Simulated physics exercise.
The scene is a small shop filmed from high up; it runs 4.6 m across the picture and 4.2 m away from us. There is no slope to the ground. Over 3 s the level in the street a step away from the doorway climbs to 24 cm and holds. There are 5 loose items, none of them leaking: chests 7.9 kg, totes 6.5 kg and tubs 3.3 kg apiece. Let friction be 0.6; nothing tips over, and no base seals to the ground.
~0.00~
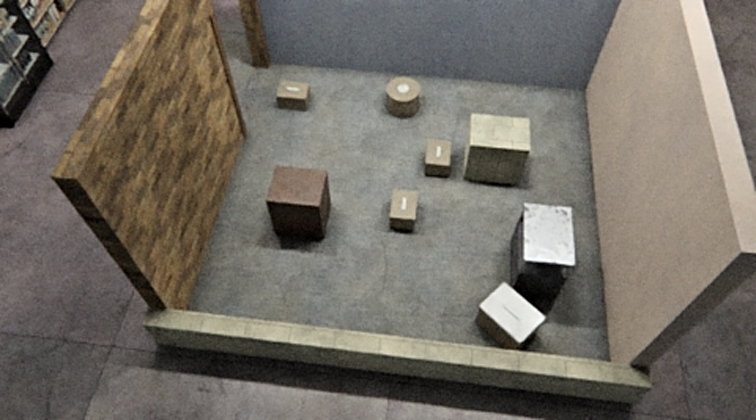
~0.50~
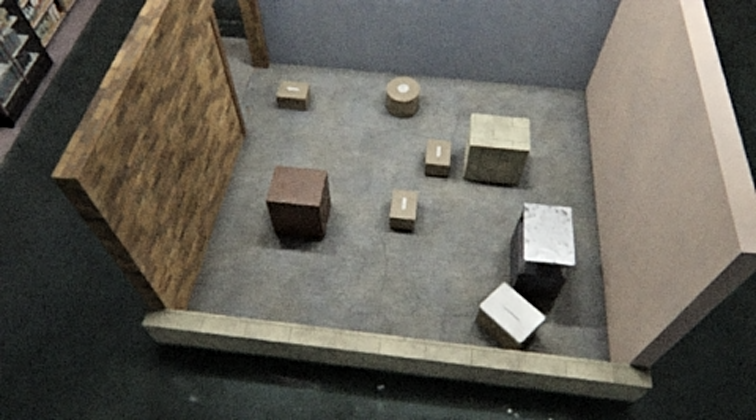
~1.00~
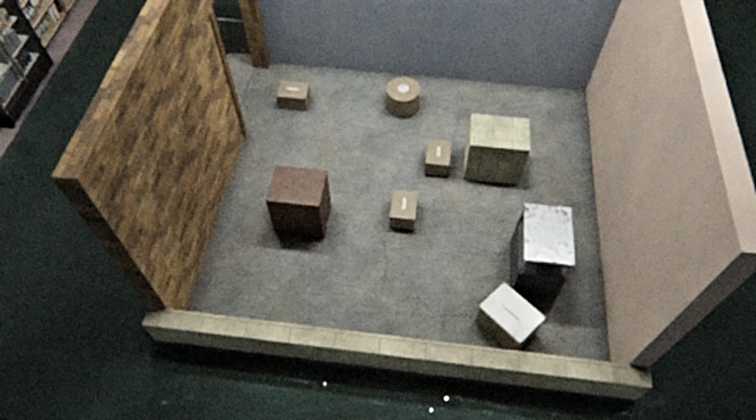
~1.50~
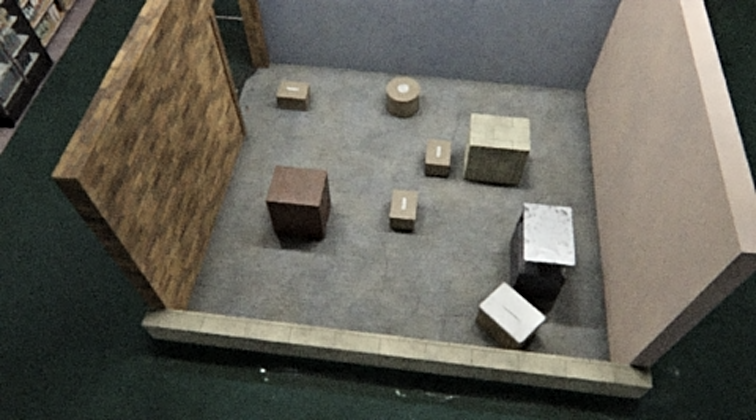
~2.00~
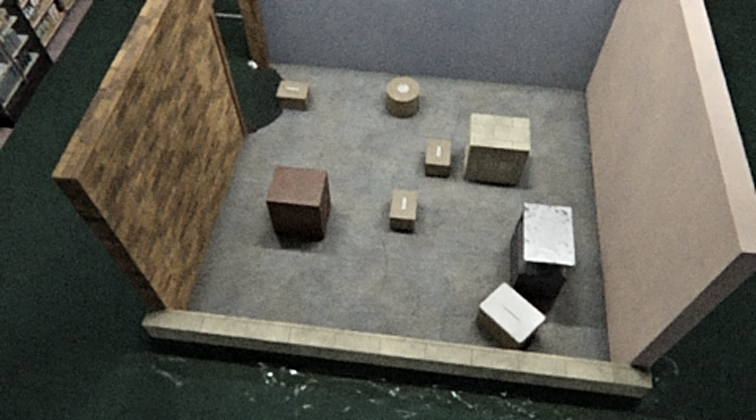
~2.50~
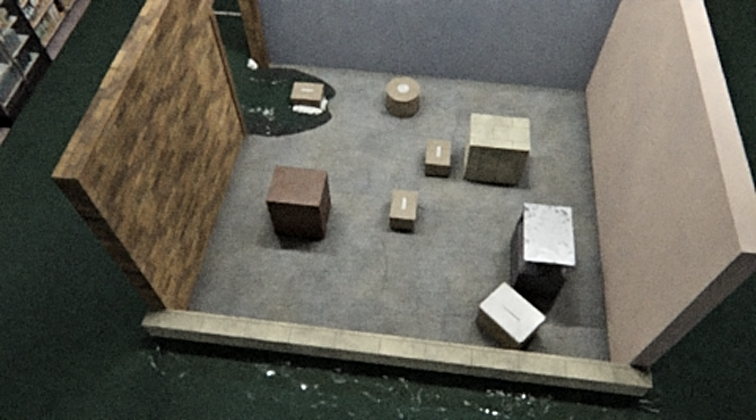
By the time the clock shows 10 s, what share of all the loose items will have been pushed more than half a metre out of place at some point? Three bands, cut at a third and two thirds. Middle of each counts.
Watching this, the moved portion will reach or pass two thirds.
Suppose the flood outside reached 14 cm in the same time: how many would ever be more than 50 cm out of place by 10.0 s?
That would give 2.
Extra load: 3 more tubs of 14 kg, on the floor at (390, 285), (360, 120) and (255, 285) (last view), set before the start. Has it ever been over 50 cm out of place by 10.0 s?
Order as asked - falls below the limit, exceeds the limit, falls below the limit.
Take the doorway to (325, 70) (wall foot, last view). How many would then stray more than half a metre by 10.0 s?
That gives 3 of them.
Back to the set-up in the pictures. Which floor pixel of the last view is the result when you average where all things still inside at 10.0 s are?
Centre of the remaining things: Roughly (464, 293).
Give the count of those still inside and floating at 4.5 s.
By my count, 1.
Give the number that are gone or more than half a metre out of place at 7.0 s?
That would be 4.
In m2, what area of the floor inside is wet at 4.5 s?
Wet area: Approx. 9.0 m2.
After 3.5 s 1 of 5 are over 50 cm from their spots; 0 afloat.
After 4.5 s 2 of 5 are over 50 cm from their spots; 1 afloat.
After 7.0 s 4 of 5 are over 50 cm from their spots; 2 afloat.
After 10.0 s 4 of 5 are over 50 cm from their spots, and 4 have been at some point; 5 afloat.
